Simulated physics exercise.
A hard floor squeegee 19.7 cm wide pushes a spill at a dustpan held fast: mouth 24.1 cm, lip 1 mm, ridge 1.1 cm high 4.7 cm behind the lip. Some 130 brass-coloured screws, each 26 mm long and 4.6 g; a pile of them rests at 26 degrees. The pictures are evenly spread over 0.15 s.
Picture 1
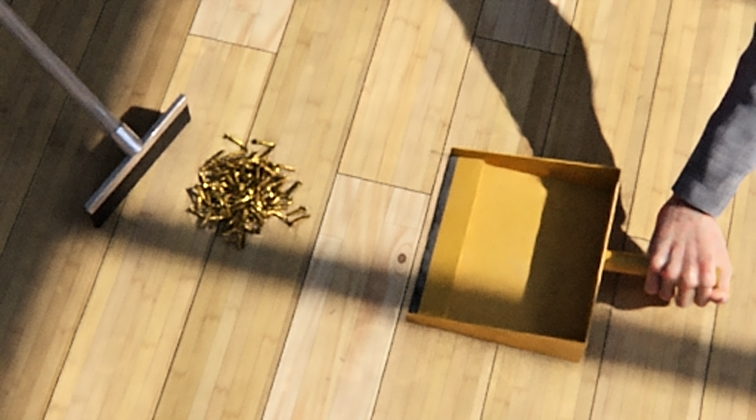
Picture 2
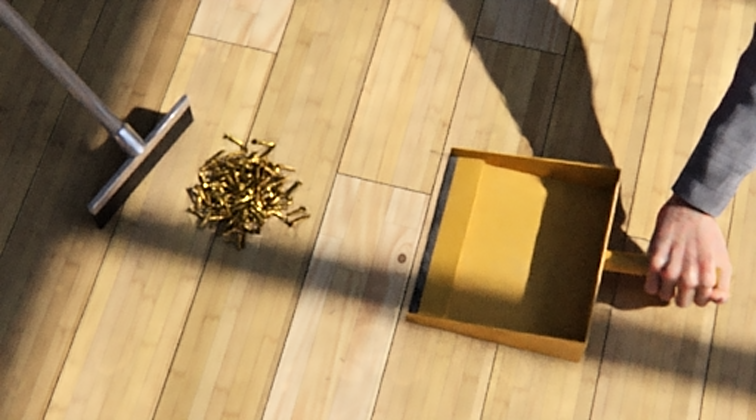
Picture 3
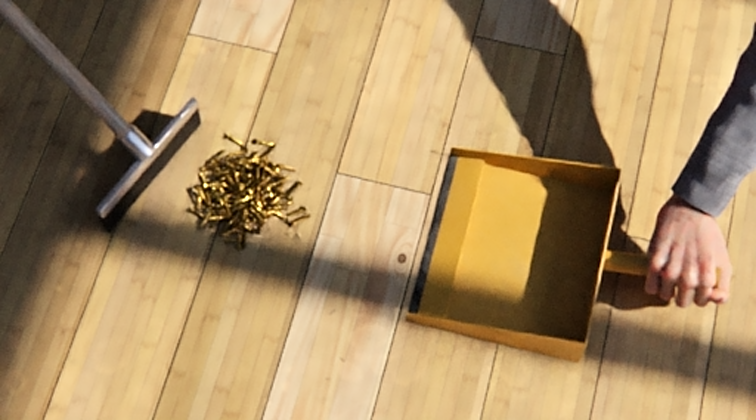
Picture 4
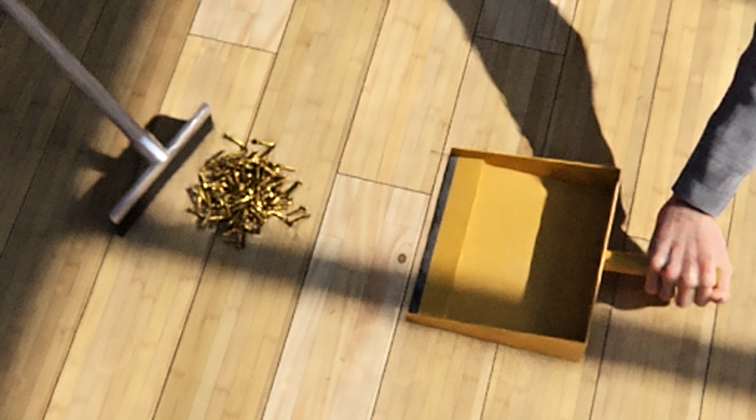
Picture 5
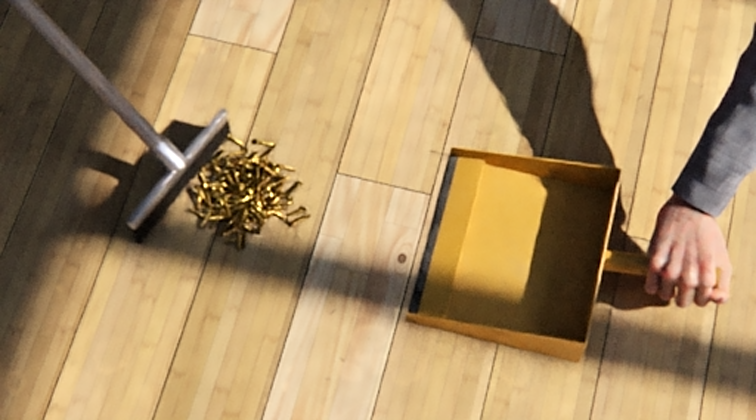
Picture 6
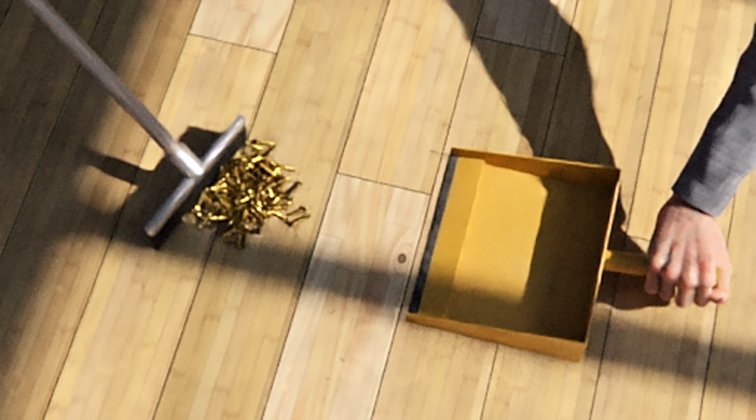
The clip opens on a wooden floor with a floor squeegee at left, a pile of brass-coloured screws beside it, and a hand gripping a yellow dustpan at right. The squeegee slides slowly rightward to the pile, then nudges the screws along its left edge while the hand and dustpan stay still.
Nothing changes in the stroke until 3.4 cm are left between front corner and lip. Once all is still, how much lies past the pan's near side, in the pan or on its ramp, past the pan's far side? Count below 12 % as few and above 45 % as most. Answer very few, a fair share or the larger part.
Near side a fair share, pan a fair share, far side very few.
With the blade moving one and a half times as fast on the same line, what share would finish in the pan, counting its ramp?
It would be near 60 per cent.
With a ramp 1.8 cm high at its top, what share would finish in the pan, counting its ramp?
It would be near 25 per cent.
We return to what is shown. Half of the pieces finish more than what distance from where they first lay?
Some 24 cm.
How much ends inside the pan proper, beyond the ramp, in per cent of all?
Some 0 per cent.
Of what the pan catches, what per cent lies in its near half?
About 80 per cent.
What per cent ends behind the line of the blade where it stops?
Some 0 per cent.
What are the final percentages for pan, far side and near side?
Near side 15; pan 30; far side 0.
Then, 0.16 s after the last picture, middle of the blade 18 cm from the lip; 0 % over the lip, far side 0 %, near side 0 %.
Then, 0.26 s after the last picture, middle of the blade 10 cm from the lip; 0 % over the lip, far side 0 %, near side 5 %.
Then, 0.50 s after the last picture, middle of the blade 7 cm from the lip; 30 % over the lip, far side 0 %, near side 15 %.
In the end, near side 15 %, pan 30 %, far side 0 %, in front of the lip or behind the blade 55 %.
